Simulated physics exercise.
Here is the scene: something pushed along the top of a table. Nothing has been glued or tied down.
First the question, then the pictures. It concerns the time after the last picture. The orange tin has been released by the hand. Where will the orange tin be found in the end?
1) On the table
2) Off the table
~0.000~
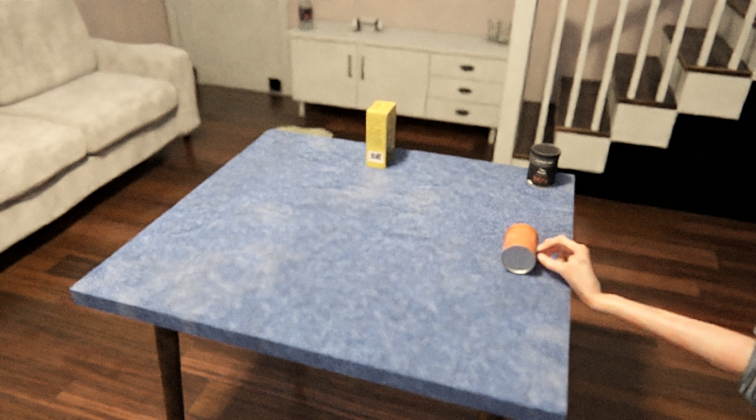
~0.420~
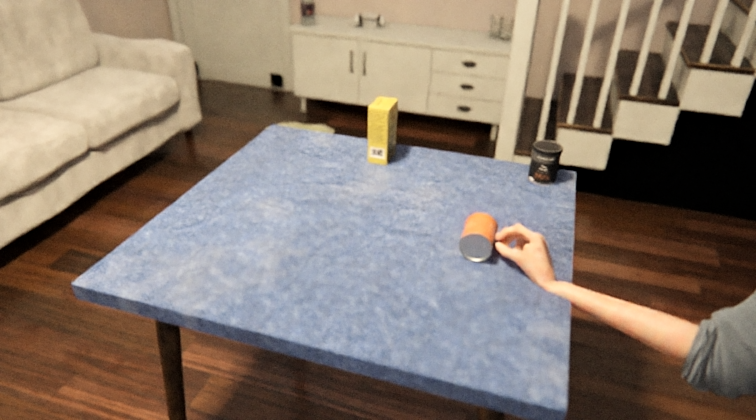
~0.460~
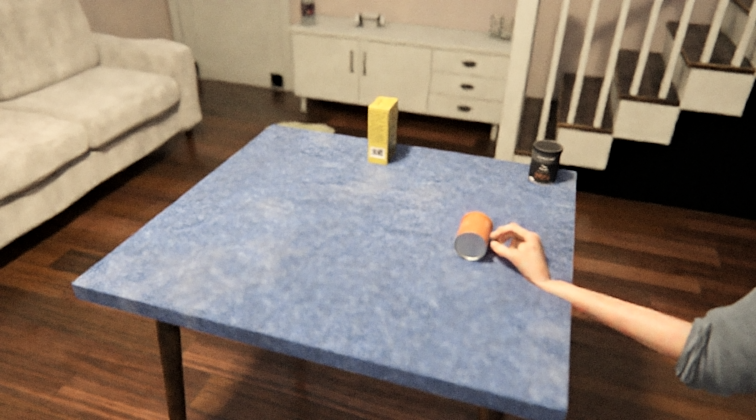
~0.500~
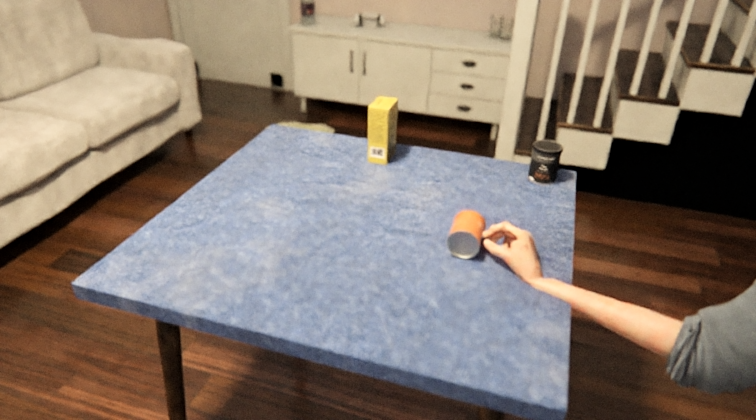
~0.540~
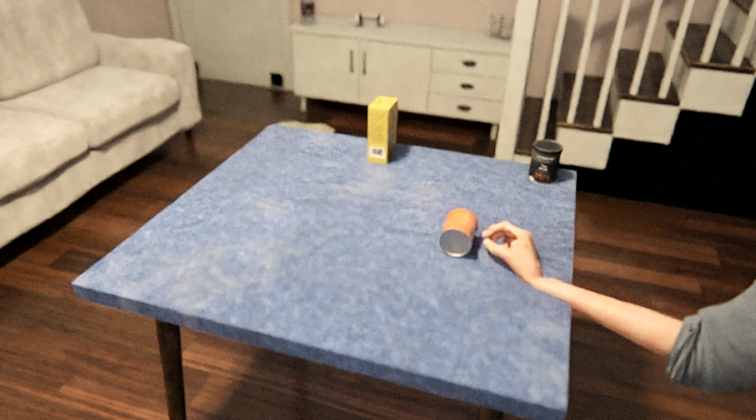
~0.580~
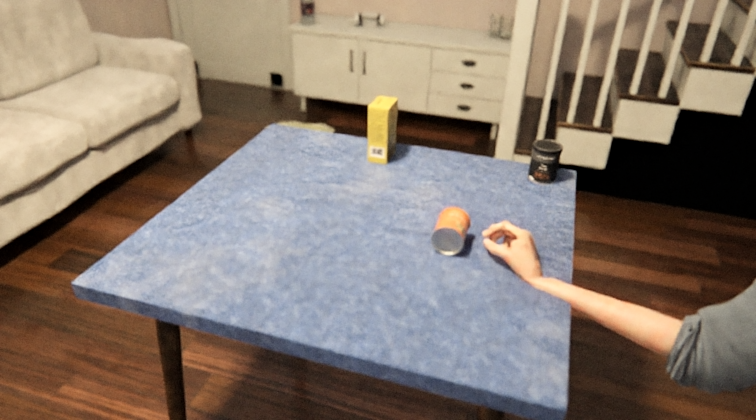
1.
After 0.78 s, orange tin rolled about its own width near (419, 225).
After 1.08 s, orange tin rolled well along near (384, 218).
At rest (1.9 s), moved from the start, orange tin. Seen from the same camera at the end, orange tin near (362, 214).
